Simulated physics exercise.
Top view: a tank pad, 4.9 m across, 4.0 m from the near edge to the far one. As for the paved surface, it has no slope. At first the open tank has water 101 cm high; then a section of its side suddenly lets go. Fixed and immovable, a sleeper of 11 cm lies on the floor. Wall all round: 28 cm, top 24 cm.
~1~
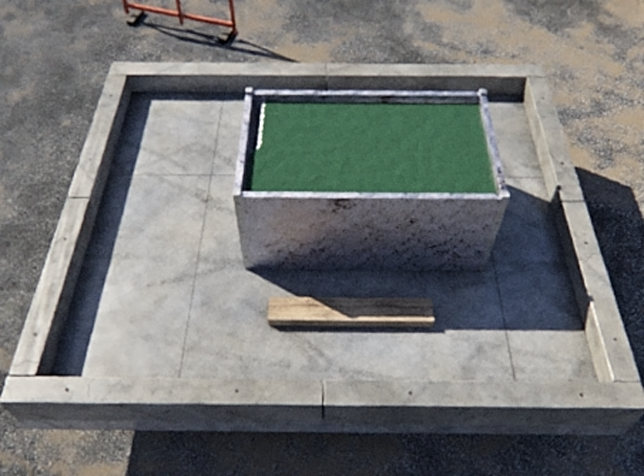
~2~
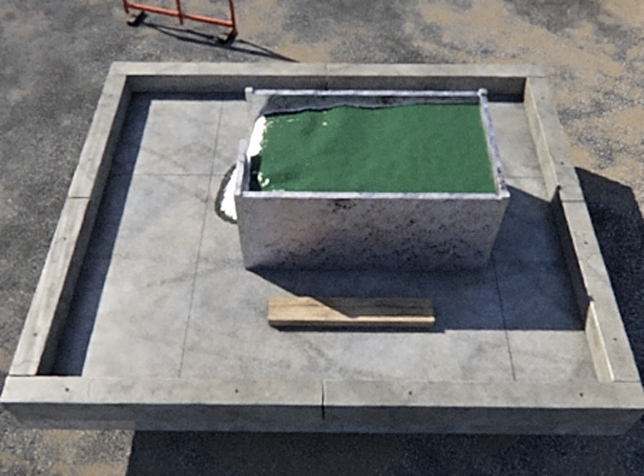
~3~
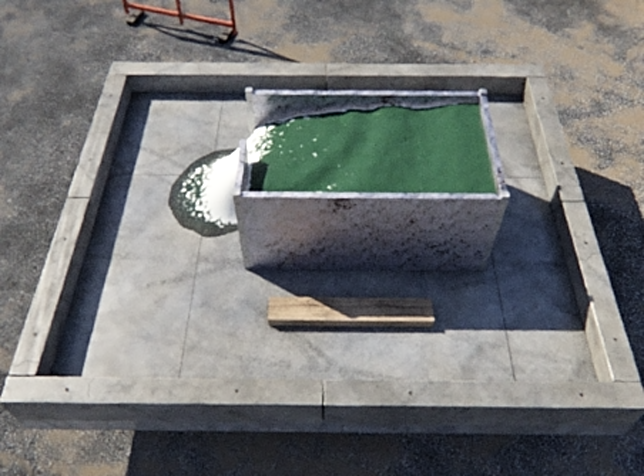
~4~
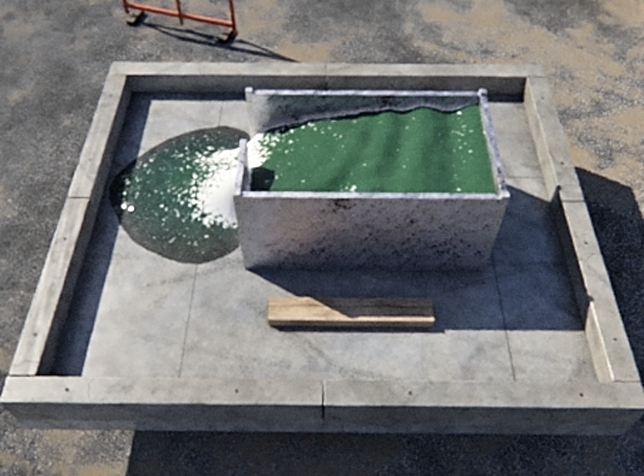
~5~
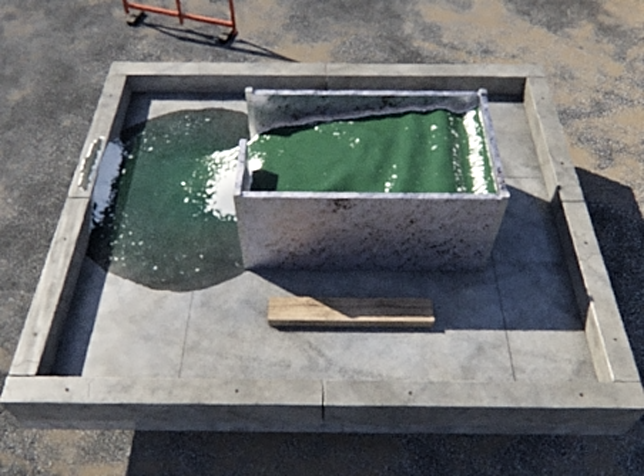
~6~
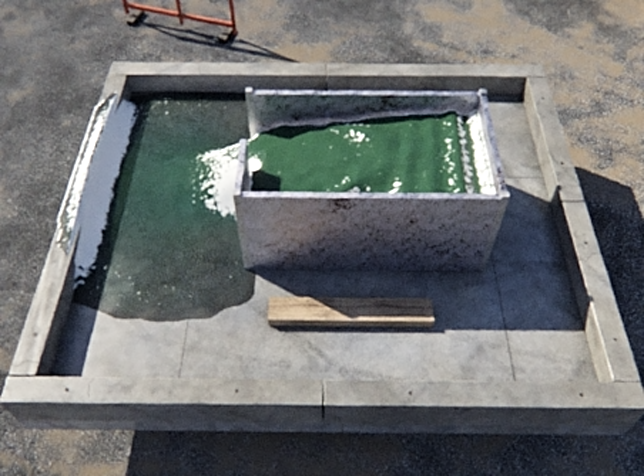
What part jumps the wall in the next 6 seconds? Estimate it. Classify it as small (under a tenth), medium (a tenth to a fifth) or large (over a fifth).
Medium.
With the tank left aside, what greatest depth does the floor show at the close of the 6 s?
Roughly 25 cm.
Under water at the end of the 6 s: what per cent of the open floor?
95 %.
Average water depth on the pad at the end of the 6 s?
It's about 11 cm.
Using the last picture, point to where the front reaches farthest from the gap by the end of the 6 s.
Point: Roughly (599, 394) in the last view.
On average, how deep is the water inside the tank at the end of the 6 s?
Mean depth: About 24 cm.
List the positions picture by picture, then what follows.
In the first frame, still water, 101 cm deep, in the open tank at (368, 147).
In the second frame, the front is at (232, 218), 0.5 m from the gap at (255, 168); 0.2 m2 of floor is under water; 101 cm left at the back of the open tank.
In the third frame, the front is at (179, 205), 0.9 m from the gap at (255, 169); 0.7 m2 of floor is under water; 101 cm left at the back of the open tank.
In the fourth frame, water pours out at (256, 172) and has run 1.6 m, to (118, 184); deepest outside 56 cm, 99 cm at the open tank's back.
In the fifth frame, water pours out at (256, 172) and has run 1.9 m, to (120, 139); deepest outside 55 cm, 92 cm at the open tank's back.
In the sixth frame, the front is at (131, 102), 2.2 m from the gap at (256, 171); 5.2 m2 of floor is under water; 84 cm left at the back of the open tank.
A moment later water covers 30 % of the floor and is deepest (60 cm) near (102, 204); 1 % is over the wall.
Soon after water covers 35 % of the floor and is deepest (62 cm) near (105, 192); 3 % is over the wall.
Next water covers 50 % of the floor and is deepest (40 cm) near (133, 96); 12 % is over the wall.
Later on water covers 75 % of the floor and is deepest (30 cm) near (109, 180); 14 % is over the wall.
At the end water covers 80 % of the floor and is deepest (25 cm) near (556, 234); 14 % is over the wall.
